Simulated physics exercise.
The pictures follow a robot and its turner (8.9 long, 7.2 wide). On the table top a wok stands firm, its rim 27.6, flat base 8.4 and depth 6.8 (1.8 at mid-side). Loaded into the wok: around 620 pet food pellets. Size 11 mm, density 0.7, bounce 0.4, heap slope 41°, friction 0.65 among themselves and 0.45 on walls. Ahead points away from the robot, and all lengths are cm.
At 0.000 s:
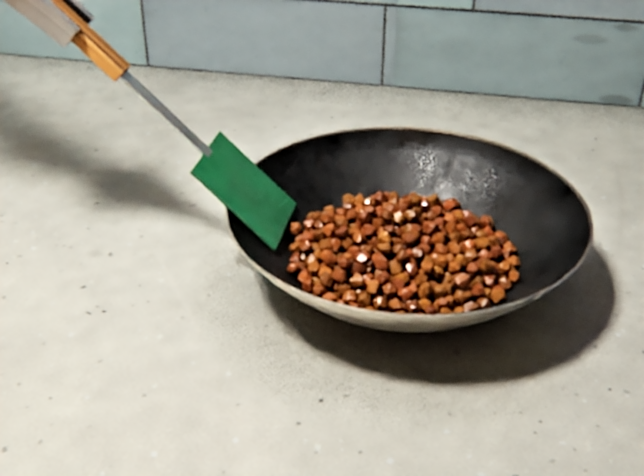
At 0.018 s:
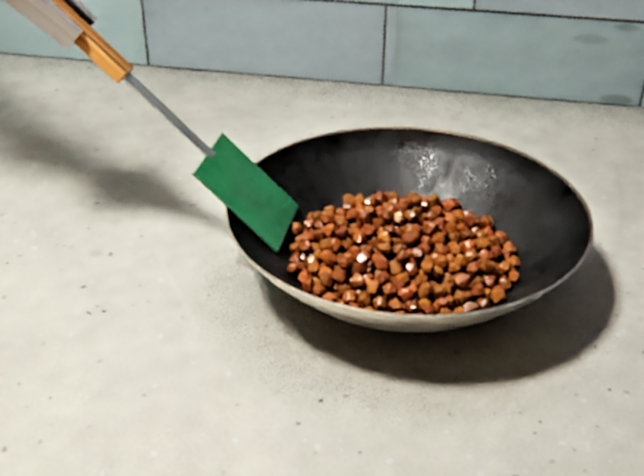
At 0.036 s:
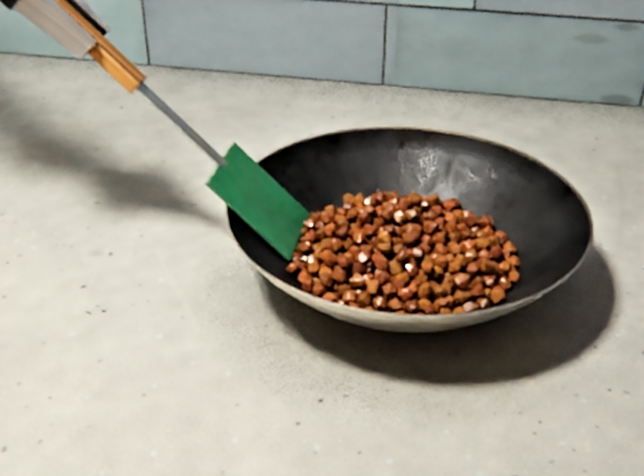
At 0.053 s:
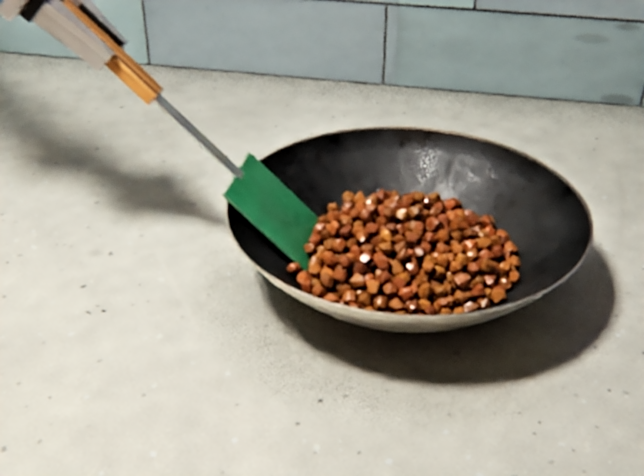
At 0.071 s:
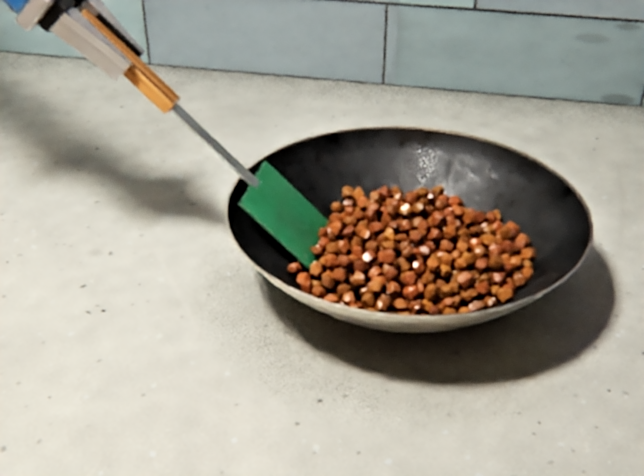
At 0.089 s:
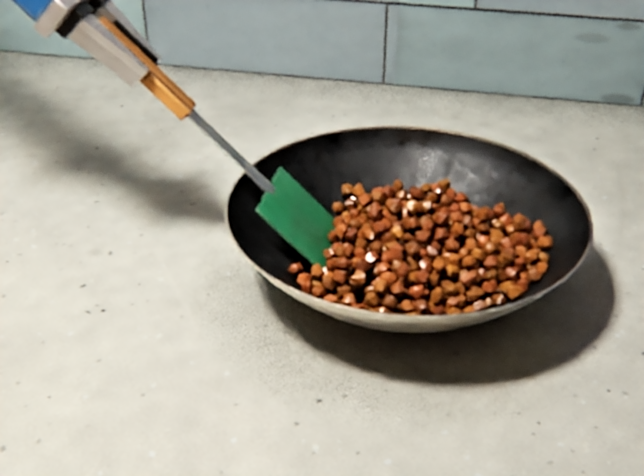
Robot arm lowering a green turner into a black wok and pushing a heap of brown pellets to the right.
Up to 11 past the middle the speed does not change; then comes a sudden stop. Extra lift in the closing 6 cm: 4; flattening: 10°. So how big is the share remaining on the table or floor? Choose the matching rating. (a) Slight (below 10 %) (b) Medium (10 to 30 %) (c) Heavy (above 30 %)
c, heavy (above 30 %).
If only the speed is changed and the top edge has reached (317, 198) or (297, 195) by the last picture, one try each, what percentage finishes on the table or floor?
Respectively, around 50 and 50 per cent.
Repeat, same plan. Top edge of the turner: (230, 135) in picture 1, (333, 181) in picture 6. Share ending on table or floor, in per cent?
My guess would be close to 50 per cent.
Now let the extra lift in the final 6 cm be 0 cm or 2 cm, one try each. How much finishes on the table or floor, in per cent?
First try around 40 percent, second try around 45 percent.
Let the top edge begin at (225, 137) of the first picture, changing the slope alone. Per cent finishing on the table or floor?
35 percent or so.
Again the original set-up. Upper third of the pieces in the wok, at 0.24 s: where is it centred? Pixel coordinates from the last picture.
The middle sits at approx. (535, 220).
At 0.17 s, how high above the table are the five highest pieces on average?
Somewhere around 7 centimetres high.
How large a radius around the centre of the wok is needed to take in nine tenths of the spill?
40 centimetres, give or take.
After 0.17 s, sloping 44°, highest piece 7 above the table; 621 in the wok.
After 0.24 s, sloping 41°, highest piece 9 above the table; 606 in the wok, 15 on the blade or in flight.
After 0.48 s, sloping 34°, highest piece 14 above the table; 366 in the wok, 139 on the table or floor, 116 on the blade or in flight.
After 1.53 s, sloping 34°, highest piece 8 above the table; 366 in the wok, 255 on the table or floor.
At rest, 366 in the wok, 255 on the table or floor. That is 41 % on the table or floor.
